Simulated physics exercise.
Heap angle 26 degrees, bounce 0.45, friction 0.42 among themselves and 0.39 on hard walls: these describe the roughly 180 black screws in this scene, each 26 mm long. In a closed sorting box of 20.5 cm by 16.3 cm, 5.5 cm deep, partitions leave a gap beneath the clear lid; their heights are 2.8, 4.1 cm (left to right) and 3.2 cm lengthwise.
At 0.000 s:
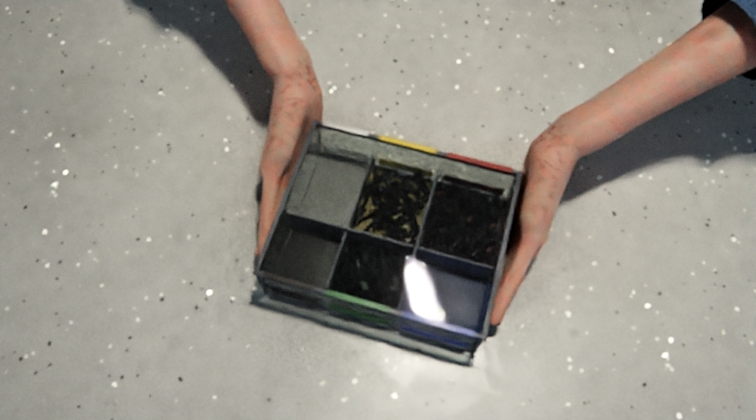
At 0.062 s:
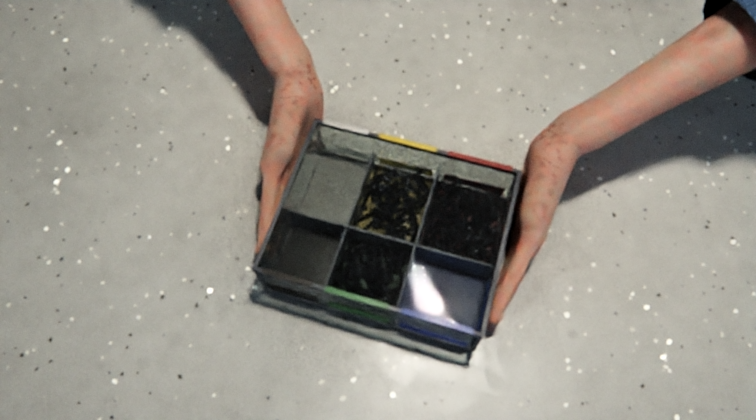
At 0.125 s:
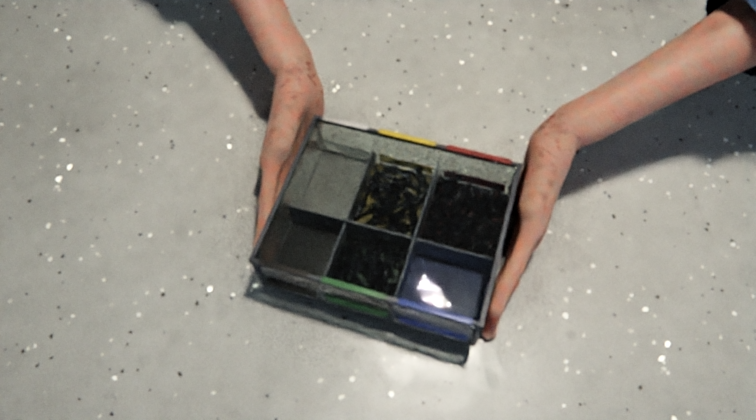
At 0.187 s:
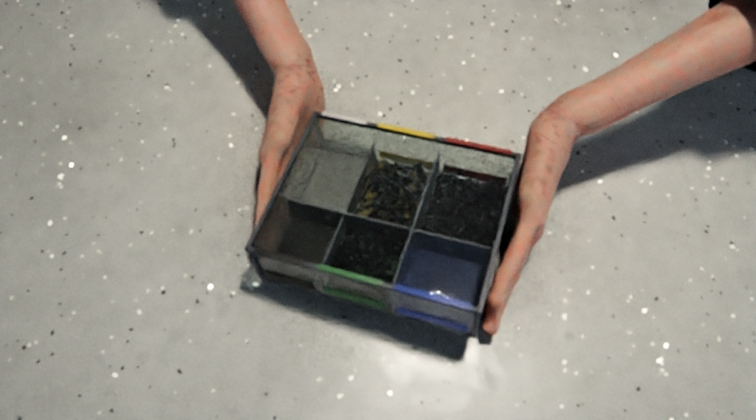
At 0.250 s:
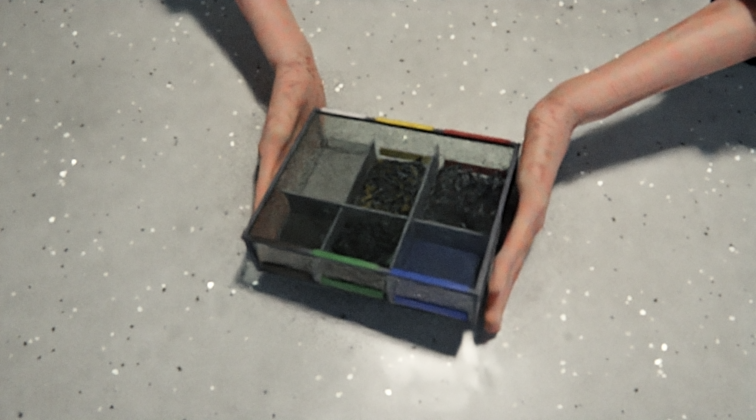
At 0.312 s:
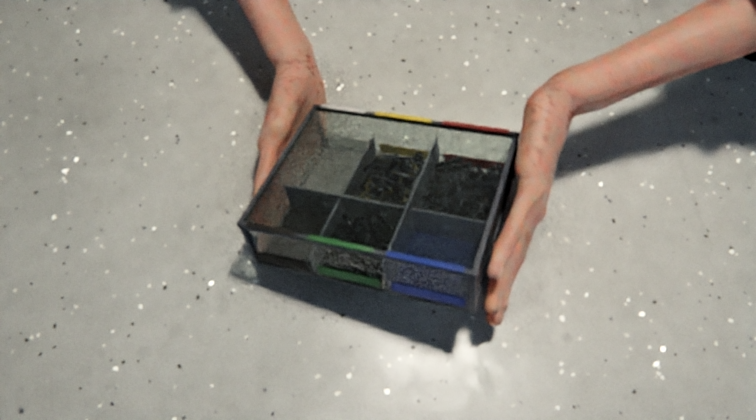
The video shows two hands holding a clear-lidded, six-compartment sorting box with small dark pieces in three sections above a speckled surface, steadily tilting it toward its back left corner as the bright reflection over the blue-marked section fades.
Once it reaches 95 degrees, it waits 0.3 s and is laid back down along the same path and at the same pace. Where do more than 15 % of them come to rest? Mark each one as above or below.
Marked: Red above; blue below; green below; yellow above; white above; black below.
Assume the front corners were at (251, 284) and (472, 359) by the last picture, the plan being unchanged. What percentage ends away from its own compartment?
About 50 %.
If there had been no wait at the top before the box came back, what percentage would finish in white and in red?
Then, in per cent: White 30, red 40.
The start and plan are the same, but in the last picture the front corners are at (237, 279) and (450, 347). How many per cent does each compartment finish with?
Final shares: Red 30%, blue 5%, green 30%, yellow 10%, white 0%, black 25%.
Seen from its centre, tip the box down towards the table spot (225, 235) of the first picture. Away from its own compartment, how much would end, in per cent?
Estimate: Some 55 per cent.
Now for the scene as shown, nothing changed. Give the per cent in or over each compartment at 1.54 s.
Red = 40, blue = 0, green = 15, yellow = 25, white = 20, black = 0 (per cent).
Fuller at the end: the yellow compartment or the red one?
That would be the red compartment.
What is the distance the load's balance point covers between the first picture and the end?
Roughly 5.0 cm.
After 1.54 s, tilt 95 degrees; red 40 %, green 15 %, yellow 25 %, white 20 %.
After 2.35 s, tilt 48 degrees; red 40 %, yellow 20 %, white 35 %.
After 3.19 s, tilt 0 degrees; red 40 %, yellow 20 %, white 40 %.
In the end, at 4.1 s, red 40 %, blue 0 %, green 0 %, yellow 20 %, white 40 %, black 0 %.
